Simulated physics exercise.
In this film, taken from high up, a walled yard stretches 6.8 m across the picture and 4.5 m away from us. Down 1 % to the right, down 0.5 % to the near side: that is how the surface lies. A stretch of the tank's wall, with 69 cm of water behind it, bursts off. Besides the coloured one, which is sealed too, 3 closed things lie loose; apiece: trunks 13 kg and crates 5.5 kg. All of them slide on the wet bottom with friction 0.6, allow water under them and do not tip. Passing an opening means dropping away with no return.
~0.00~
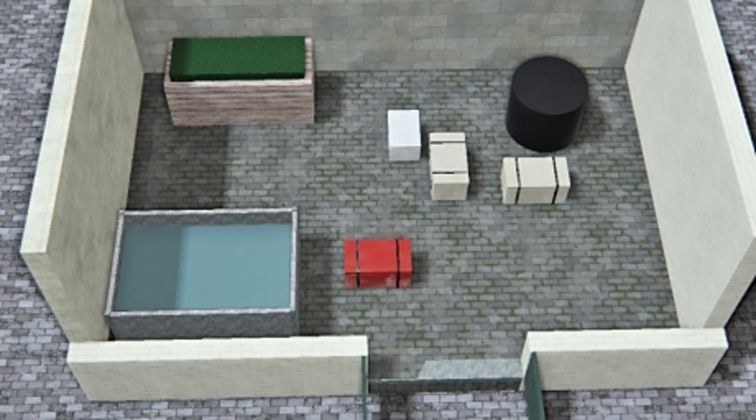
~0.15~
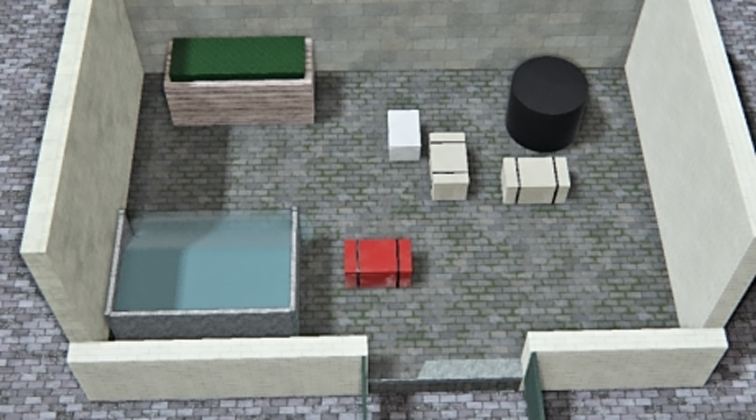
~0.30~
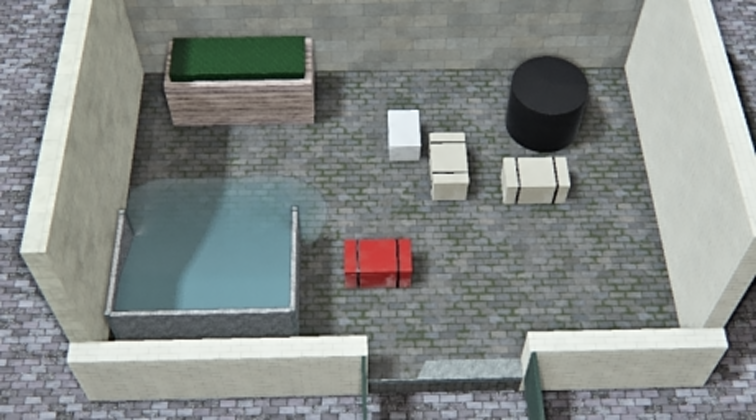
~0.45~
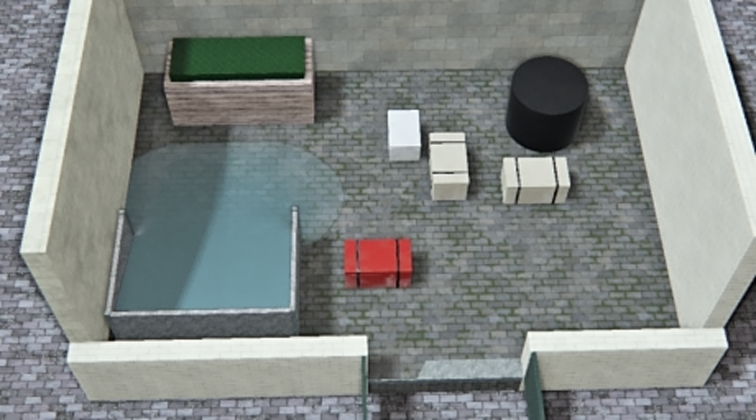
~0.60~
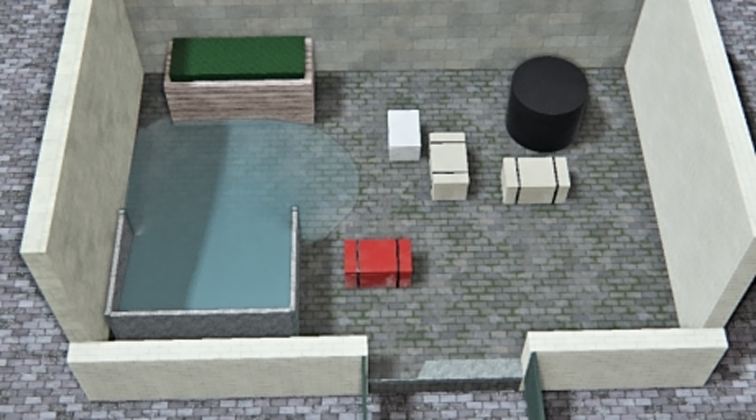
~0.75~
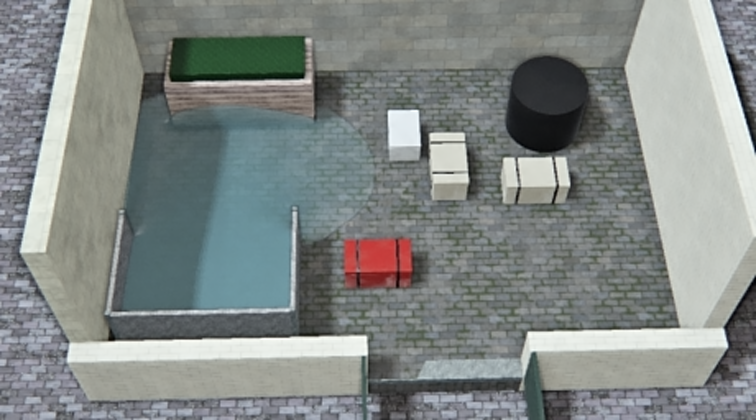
A walled yard held a water tank, a planter, a black drum and several boxes; the tank's far wall gave way and water spread across the paving toward the planter, while the boxes stayed still.
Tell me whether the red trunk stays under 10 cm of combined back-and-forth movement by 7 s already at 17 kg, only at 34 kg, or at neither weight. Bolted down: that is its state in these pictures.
Low mass passes.
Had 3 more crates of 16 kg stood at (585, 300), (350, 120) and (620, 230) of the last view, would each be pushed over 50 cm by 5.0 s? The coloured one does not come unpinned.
Within it, beyond it, beyond it.
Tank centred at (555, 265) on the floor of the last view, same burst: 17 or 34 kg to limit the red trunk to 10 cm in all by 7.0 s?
Then neither load is enough.
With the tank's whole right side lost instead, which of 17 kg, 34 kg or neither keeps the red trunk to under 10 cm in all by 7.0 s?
With that failure, no mass keeps it.
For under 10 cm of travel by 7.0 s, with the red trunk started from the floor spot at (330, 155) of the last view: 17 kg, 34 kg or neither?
Looks like the outcome is this: No option works.
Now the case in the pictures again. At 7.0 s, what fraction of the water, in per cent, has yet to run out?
Remaining: Approx. 100 per cent.
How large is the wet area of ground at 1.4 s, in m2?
That flooded area is roughly 11.0 m2.
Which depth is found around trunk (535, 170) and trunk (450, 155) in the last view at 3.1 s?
Depth approx. 4 cm / 6 cm.
After 1.4 s the red trunk would be 0 cm from its start with 17 kg and 0 cm from its start with 34 kg; 0 cm of water round it then.
After 3.1 s the red trunk would be 0 cm from its start with 17 kg and 0 cm from its start with 34 kg; 0 cm of water round it then.
After 4.9 s the red trunk would be 3 cm from its start with 17 kg and 0 cm from its start with 34 kg; 3 cm of water round it then.
After 7.0 s the red trunk would be 3 cm from its start with 17 kg and 0 cm from its start with 34 kg; 1 cm of water round it then.
